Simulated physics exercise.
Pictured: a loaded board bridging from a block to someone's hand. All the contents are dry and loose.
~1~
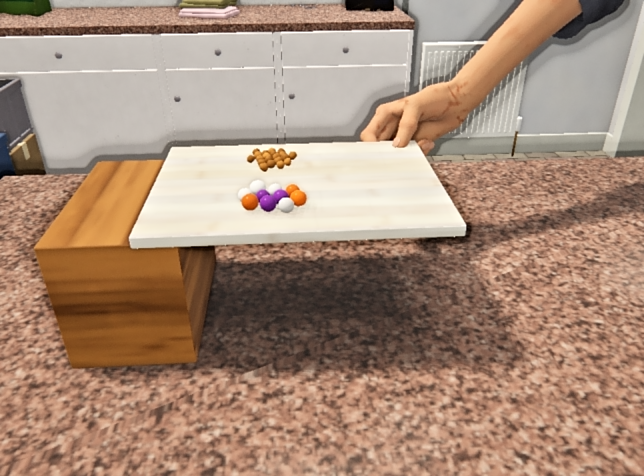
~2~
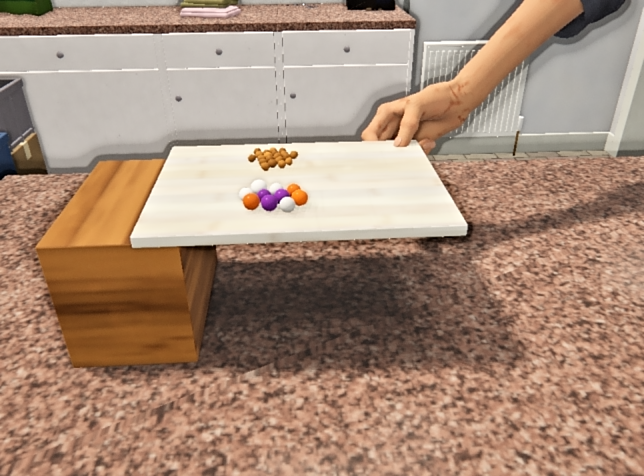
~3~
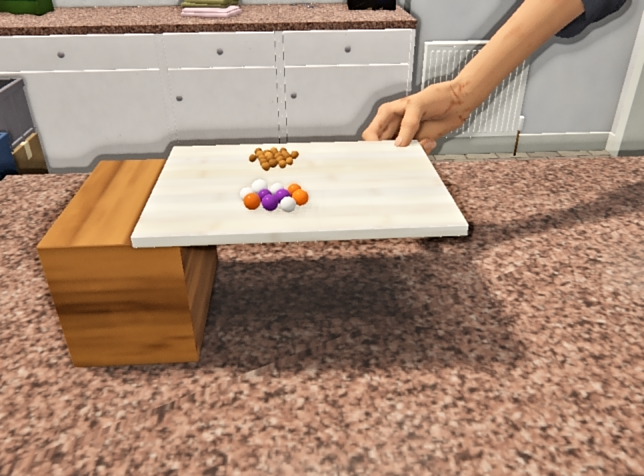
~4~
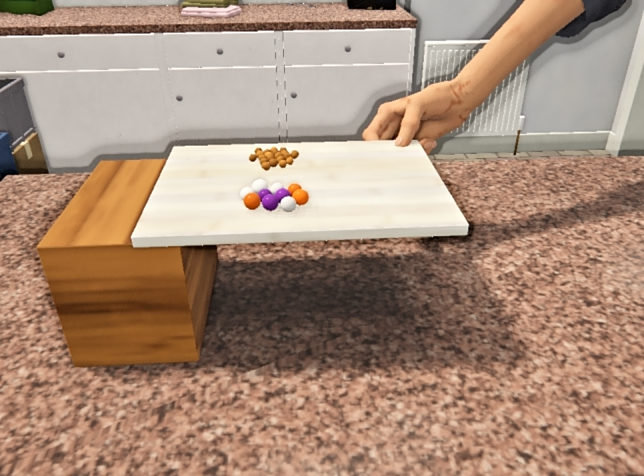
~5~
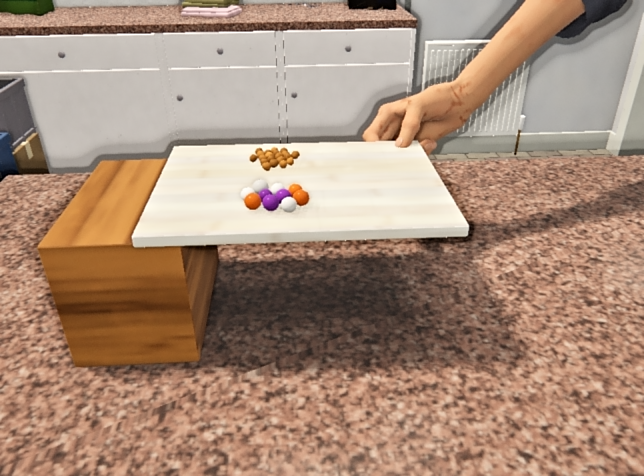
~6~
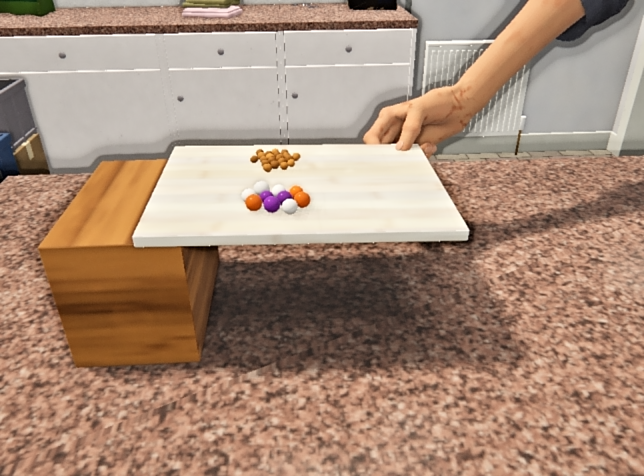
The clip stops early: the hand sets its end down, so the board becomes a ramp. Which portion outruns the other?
Closer portion.
Then, 0.75 s on from there, board sloping at 18°; near portion mostly at the foot of the board; far portion the whole lot still on the board.
Then, 1.41 s on from there, board sloping at 33°; near portion mostly one to two board lengths out; far portion mostly less than half a board's length out.
Then, 1.98 s on from there, board resting at 34°; near portion mostly more than two board lengths out, near a third gone off the counter; far portion mostly less than half a board's length out.
In the end, board resting at 34°; near portion mostly more than two board lengths out, near two thirds gone off the counter; far portion mostly less than half a board's length out; the near portion has gone farther.
